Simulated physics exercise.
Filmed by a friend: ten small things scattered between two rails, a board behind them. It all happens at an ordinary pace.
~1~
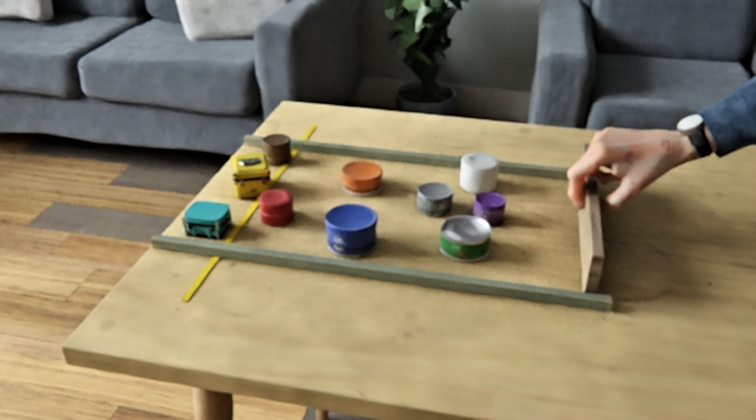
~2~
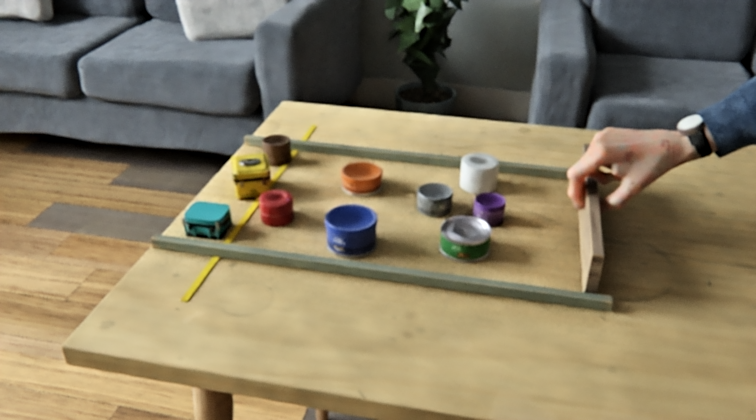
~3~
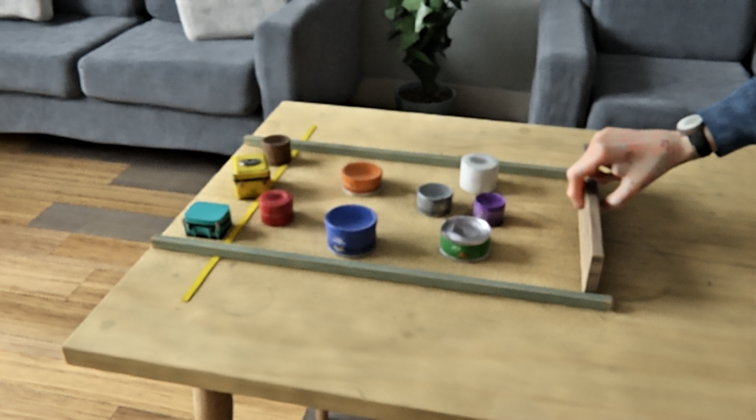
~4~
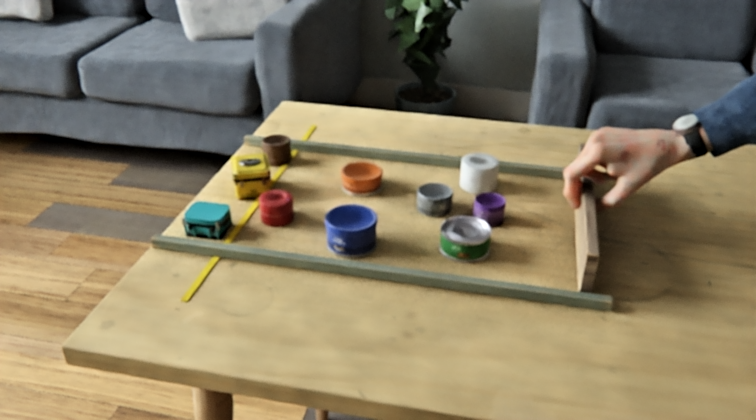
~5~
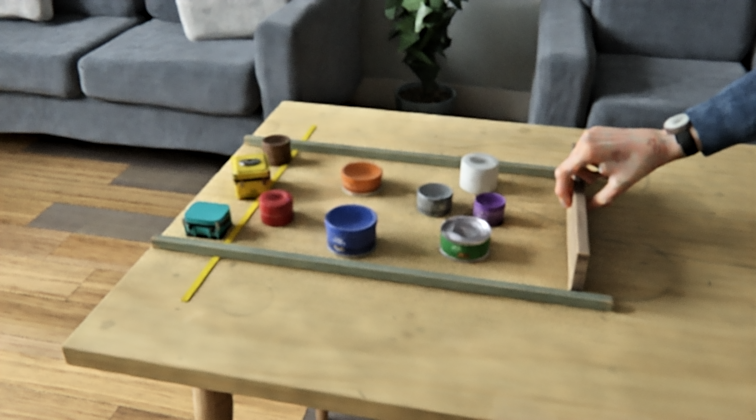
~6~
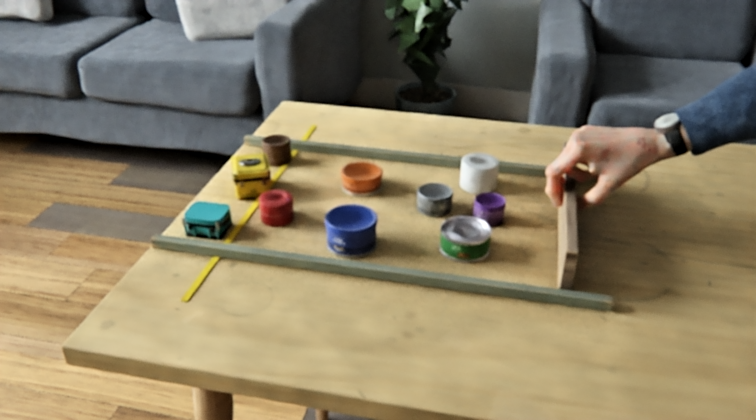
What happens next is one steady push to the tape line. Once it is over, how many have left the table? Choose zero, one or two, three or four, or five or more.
One or two of them have left the table.
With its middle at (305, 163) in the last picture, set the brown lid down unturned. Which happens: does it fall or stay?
Placed like that, the brown lid keeps its spot.
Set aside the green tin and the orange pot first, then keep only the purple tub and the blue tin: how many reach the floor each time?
First 0, then 0.
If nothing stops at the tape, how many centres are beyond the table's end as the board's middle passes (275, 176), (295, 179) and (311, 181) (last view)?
It comes out as 1, then 0, then 0.
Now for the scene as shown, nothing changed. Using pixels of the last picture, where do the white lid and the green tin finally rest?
They end up close to (270, 150) and (224, 206).
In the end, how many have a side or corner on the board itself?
The count is 4.
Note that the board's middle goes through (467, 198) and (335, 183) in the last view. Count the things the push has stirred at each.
First 4, after that 7.
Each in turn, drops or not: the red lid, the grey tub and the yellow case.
Going one by one, the red lid keeps its place, then the grey tub keeps its place, and finally the yellow case comes off.
Soon after, none off yet; turquoise case at rest near (208, 221); yellow case at rest near (251, 176); brown lid at rest near (277, 150).
In the end, the number that fall off is one or two; gone, yellow case and turquoise case.
